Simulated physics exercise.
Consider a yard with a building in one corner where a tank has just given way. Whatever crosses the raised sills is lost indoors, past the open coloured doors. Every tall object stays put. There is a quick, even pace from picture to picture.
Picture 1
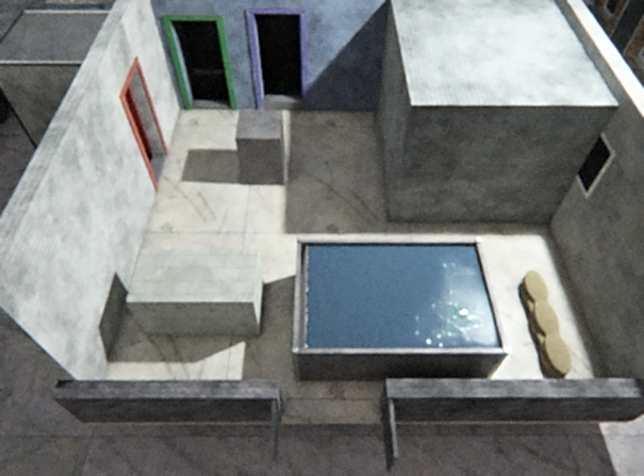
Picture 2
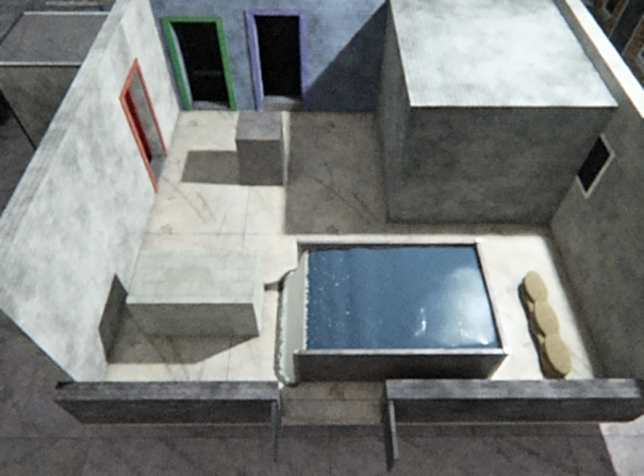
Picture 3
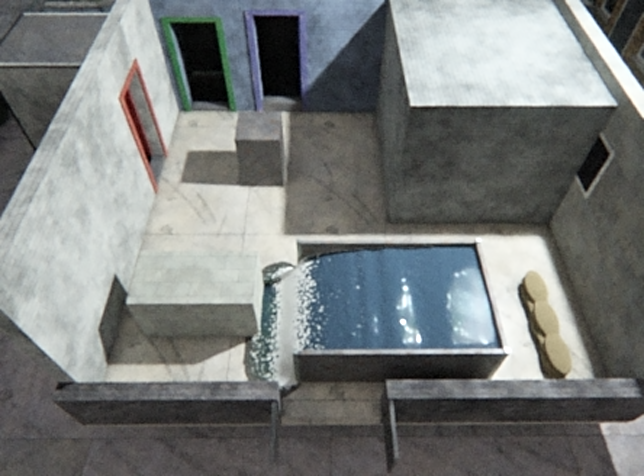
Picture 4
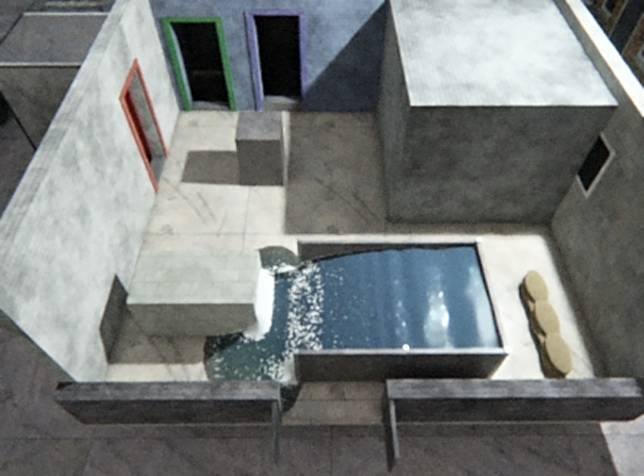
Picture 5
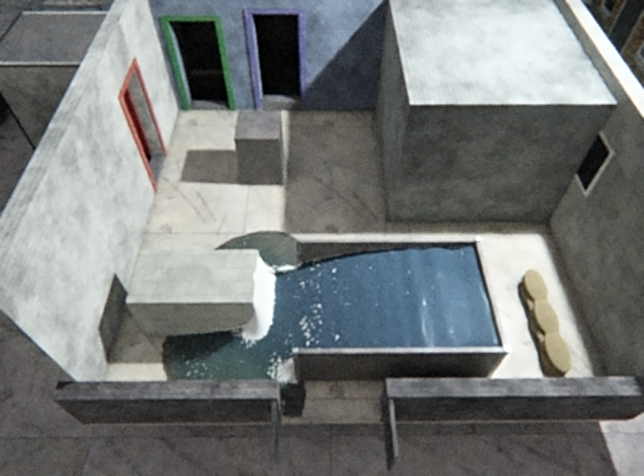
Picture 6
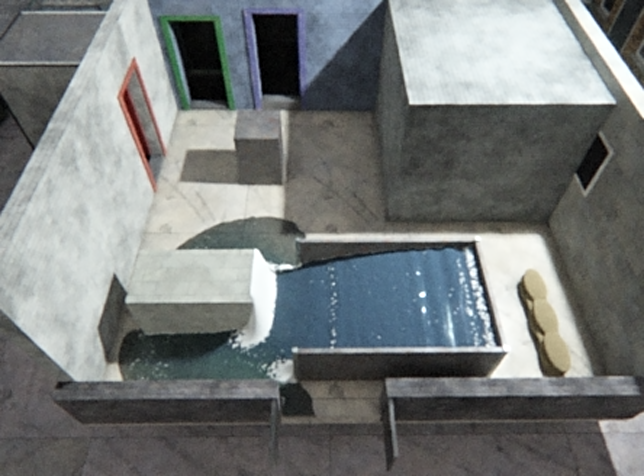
A walled concrete yard with a large block-like building in its back right corner is seen from high above, looking down. Green and purple surrounds mark two dark doorways at the back, a red one stands on the left, and pale blocks and tan rounded shapes flank a blue water tank. The tank's left side opens and water pours out leftward, foaming against the low block and spreading around it, while the camera stays still.
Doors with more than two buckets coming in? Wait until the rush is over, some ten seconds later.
Green door: Over two; blue door: Two or fewer; red door: Over two.
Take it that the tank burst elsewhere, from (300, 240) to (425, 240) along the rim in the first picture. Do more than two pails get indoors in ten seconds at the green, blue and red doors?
Result per door - green door: Exceeds; blue door: Exceeds; red door: Exceeds.
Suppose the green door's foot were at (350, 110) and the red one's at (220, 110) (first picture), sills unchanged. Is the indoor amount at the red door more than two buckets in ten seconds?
Result: Red door overshoots the mark.
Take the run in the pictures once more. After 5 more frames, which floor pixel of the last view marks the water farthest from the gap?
(160, 174).
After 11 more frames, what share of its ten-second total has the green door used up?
It should be near 0 percent of the ten-second total.
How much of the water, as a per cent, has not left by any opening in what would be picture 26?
About 96 per cent.
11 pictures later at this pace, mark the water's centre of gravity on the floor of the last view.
My pick is pixel (280, 303).
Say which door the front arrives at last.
The one in blue.
A moment on, water covers 35 % of the floor; the green door not reached, the blue door not reached, the red door not reached.
Next, water covers 50 % of the floor; the green door wet at the sill, nothing in, the blue door not reached, the red door under two buckets in.
Then, water covers 65 % of the floor; the green door far over two buckets in, the blue door wet at the sill, nothing in, the red door over two buckets in.
Later, water covers 75 % of the floor; the green door far over two buckets in, the blue door wet at the sill, nothing in, the red door over two buckets in.
In the end, water covers 95 % of the floor; the green door far over two buckets in, the blue door wet at the sill, nothing in, the red door over two buckets in.
